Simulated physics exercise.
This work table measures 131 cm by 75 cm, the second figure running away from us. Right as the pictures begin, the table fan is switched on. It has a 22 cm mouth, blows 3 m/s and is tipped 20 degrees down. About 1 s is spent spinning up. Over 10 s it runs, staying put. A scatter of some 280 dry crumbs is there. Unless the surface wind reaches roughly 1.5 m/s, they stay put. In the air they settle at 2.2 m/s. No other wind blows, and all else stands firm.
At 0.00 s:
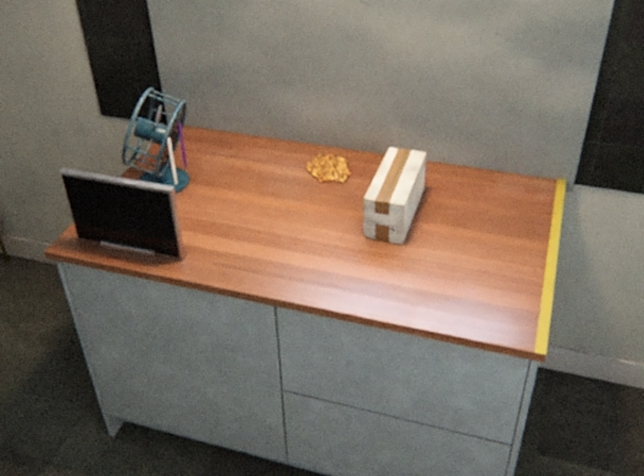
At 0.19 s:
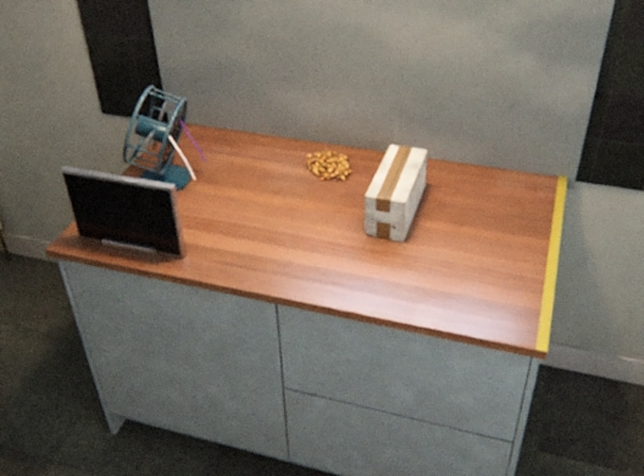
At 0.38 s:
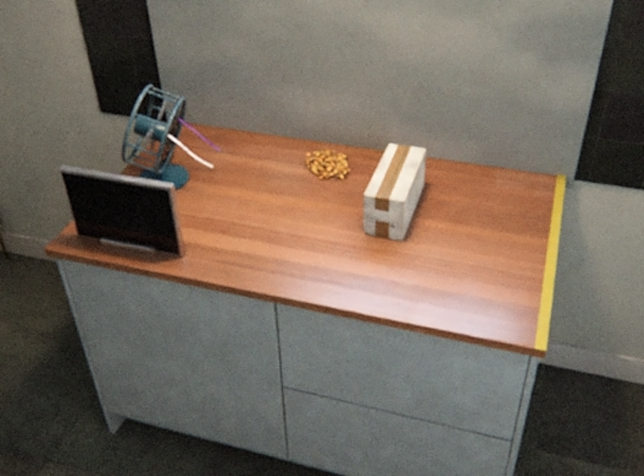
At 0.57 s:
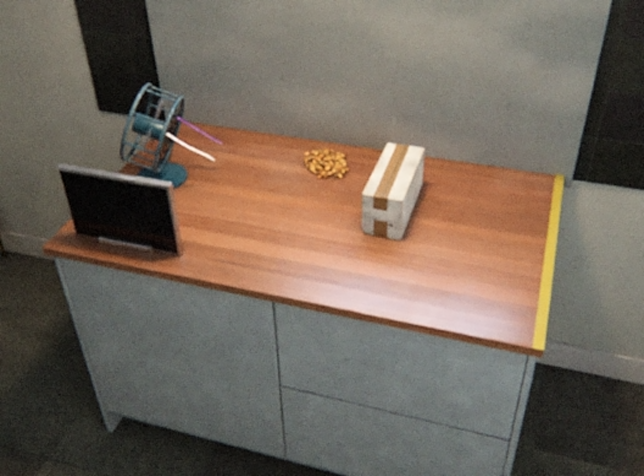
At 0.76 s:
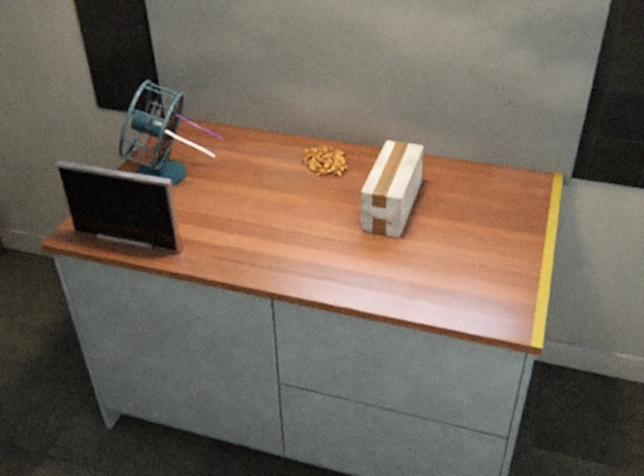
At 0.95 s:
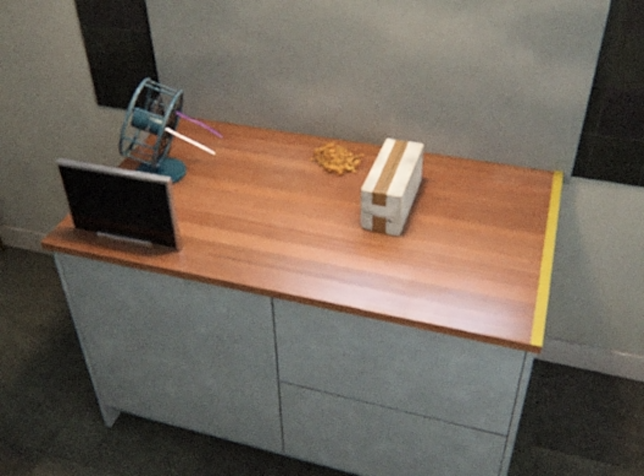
A reddish-brown wooden work table with pale grey cabinets stands before a grey wall, seen from above and in front. A teal fan and a dark-screened laptop sit at left, golden crumbs lie near the back, a white box with brown bands stands right of centre, and yellow lines the right edge. The fan's white and purple streamers lift rightward, then many crumbs shift slightly right, while the camera drifts barely noticeably.
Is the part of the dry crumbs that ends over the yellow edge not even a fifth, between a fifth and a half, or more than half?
The share tops half.
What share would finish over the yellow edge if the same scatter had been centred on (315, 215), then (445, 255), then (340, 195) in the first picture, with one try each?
3 %, 0 %, 70 %.
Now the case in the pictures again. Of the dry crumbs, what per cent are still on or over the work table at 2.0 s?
About 5 %.
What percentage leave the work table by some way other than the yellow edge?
My best guess is roughly 0 %.
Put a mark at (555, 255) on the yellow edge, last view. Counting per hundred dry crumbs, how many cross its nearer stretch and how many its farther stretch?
Roughly 0 per cent nearer, roughly 100 per cent farther.
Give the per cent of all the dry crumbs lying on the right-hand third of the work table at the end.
0 %.
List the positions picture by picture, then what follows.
The middle of the dry crumbs is near (329, 168), none has stirred yet and the mouth of the table fan is at (155, 133), in the first frame.
The middle of the dry crumbs is near (330, 163), none has stirred yet and the yellow edge is centred on (559, 252), in the second frame.
The middle of the dry crumbs is near (329, 162), none has stirred yet, the top of a box is at (396, 170) and the top of a laptop is at (115, 176), in the third frame.
The middle of the dry crumbs is near (327, 161) and none has stirred yet, in the fourth frame.
The middle of the dry crumbs is near (326, 158) and none has stirred yet, in the fifth frame.
The middle of the dry crumbs is near (334, 158), the farthest in sight from the table fan is at (362, 156) and about 55 % have left their places, in the sixth frame.
After 2.0 s the count stands so, 94 % are over the yellow edge.
After 3.2 s the count stands so, 98 % are over the yellow edge.
After 5.5 s the count stands so, 100 % are over the yellow edge.
After 10.0 s, at the end, 100 % are over the yellow edge.
